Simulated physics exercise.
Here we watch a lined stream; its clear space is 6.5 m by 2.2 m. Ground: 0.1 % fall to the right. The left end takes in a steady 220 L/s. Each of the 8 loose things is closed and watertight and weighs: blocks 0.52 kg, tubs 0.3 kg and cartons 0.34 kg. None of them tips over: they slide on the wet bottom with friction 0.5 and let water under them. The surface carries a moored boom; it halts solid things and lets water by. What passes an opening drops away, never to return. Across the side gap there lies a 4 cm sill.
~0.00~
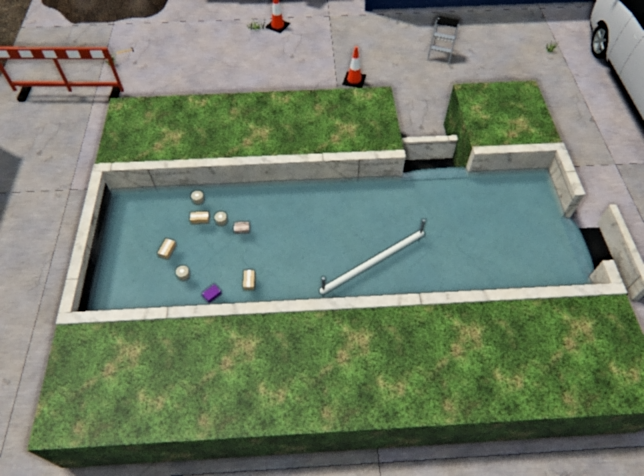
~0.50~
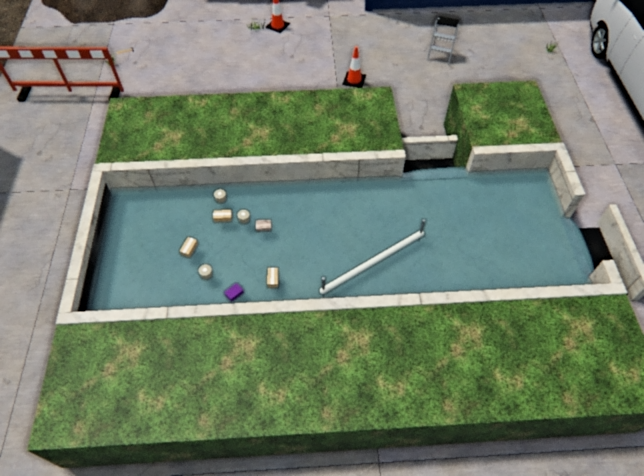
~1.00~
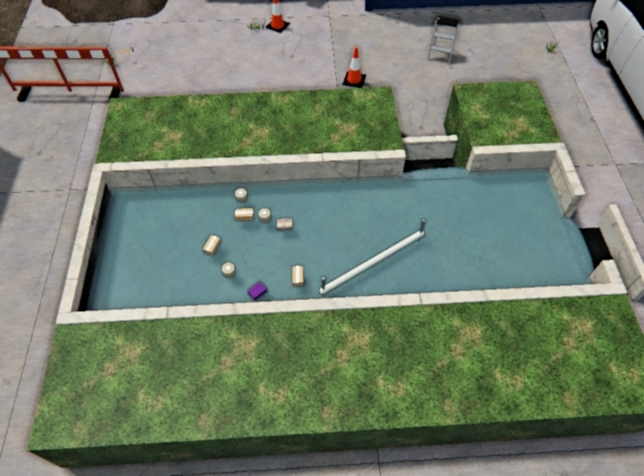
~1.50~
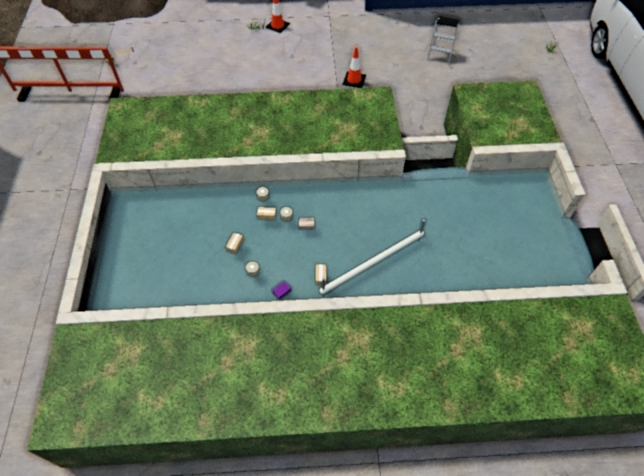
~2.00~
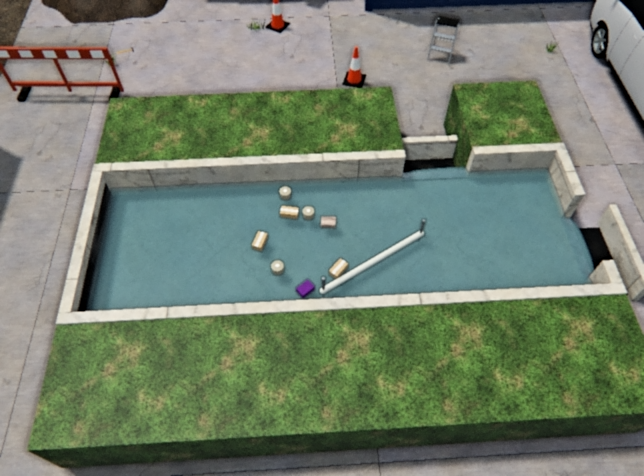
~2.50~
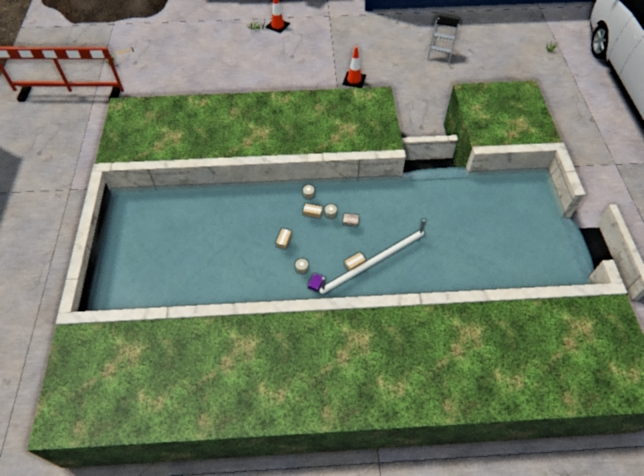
A purple block and several pale floating objects drift right across the water toward a slanted white boom.
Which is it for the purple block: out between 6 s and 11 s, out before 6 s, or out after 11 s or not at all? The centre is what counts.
Out after 11 s or not at all.
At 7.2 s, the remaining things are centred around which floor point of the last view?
That lands at roughly (448, 208).
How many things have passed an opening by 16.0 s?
That makes 6 by then.
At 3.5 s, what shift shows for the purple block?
About 150 cm.
After 3.5 s the purple block is near (338, 271), 1.6 m from its start, afloat; 0 of 8 are out; 8 afloat.
After 7.2 s the purple block is near (419, 224), 2.9 m from its start, afloat; 3 of 8 are out; 5 afloat.
After 12.0 s the purple block is near (482, 176), 4.2 m from its start, afloat; 6 of 8 are out; 2 afloat.
After 16.0 s the purple block is near (499, 172), 4.5 m from its start, afloat; 6 of 8 are out; 2 afloat.
